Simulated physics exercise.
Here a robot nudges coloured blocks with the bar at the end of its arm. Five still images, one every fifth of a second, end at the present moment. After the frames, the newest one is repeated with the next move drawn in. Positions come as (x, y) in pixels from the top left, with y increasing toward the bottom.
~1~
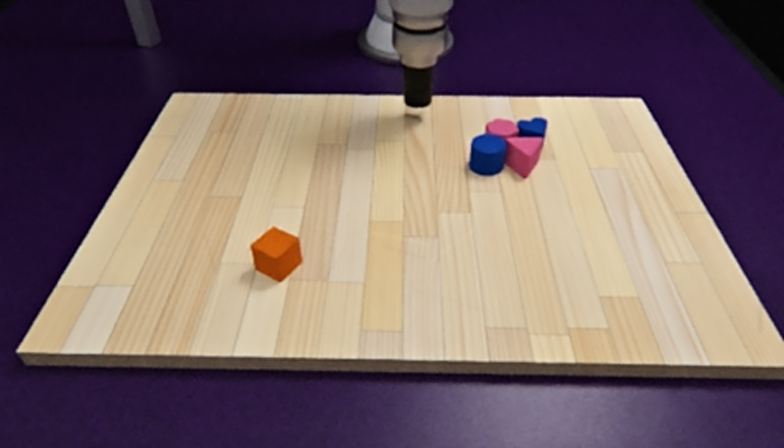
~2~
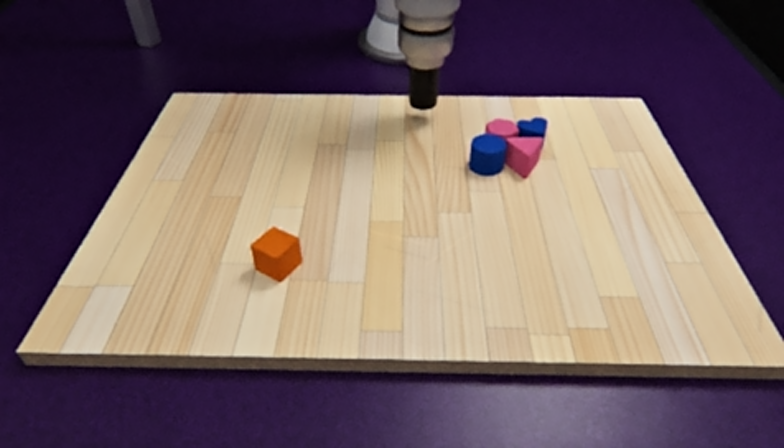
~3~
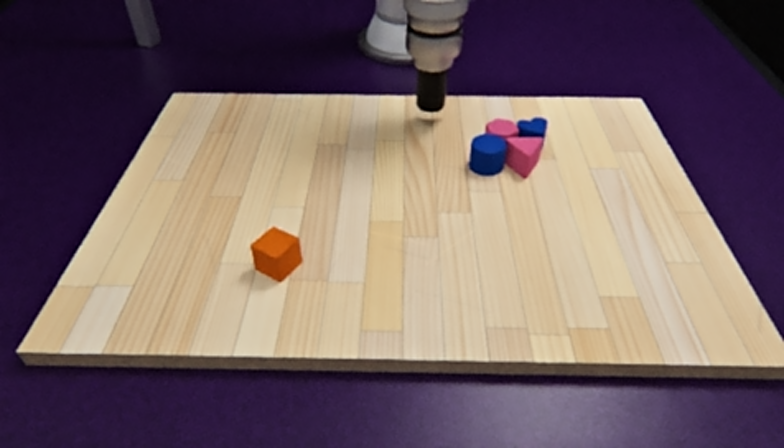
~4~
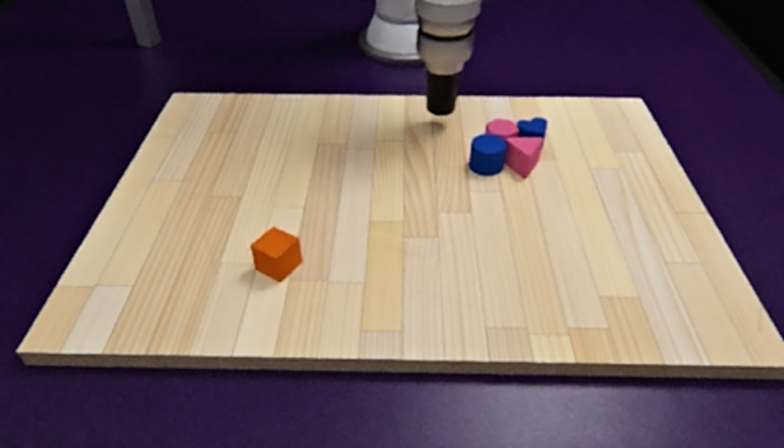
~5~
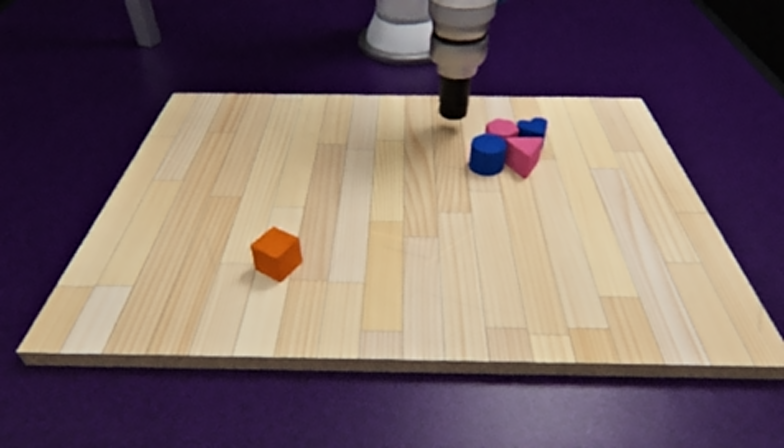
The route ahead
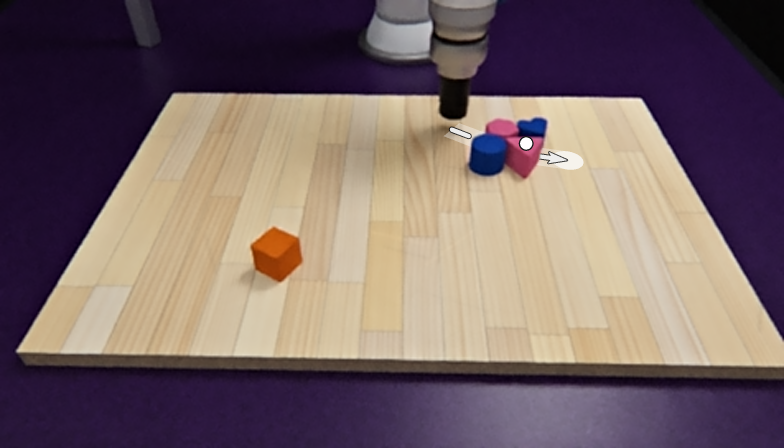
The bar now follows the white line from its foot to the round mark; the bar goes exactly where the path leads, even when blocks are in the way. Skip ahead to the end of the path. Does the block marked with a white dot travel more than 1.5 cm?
I expect so.
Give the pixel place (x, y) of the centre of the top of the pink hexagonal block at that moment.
I think it will end close to (581, 156).
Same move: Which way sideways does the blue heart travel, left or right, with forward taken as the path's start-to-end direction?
Facing from start to end, it will go to the left.
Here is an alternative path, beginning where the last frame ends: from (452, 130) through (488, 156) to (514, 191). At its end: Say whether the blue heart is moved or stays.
Once the path is done, it is somewhere new.
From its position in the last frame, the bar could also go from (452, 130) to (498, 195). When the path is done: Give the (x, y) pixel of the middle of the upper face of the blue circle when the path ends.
The point I'd pick in the picture is (539, 176).
Path on the board, from (452, 130) by way of (486, 143) and (525, 154) to (567, 160); the dot is on the pink triangular piece.
The first path, step by step. One third of the way, bar (488, 126); pink hexagonal block (515, 131); pink triangular piece (530, 146); blue heart (543, 126), turned 20° anticlockwise.
Two thirds of the way, bar (529, 138); pink hexagonal block (554, 147), turned 25° clockwise; pink triangular piece (558, 164), turned 10° clockwise; blue heart (556, 127), turned 75° anticlockwise.
At the end, bar (571, 143); blue circle in place; pink hexagonal block (581, 156), turned 90° clockwise; pink triangular piece (562, 168), turned 30° clockwise; blue heart (582, 125), turned 130° anticlockwise.
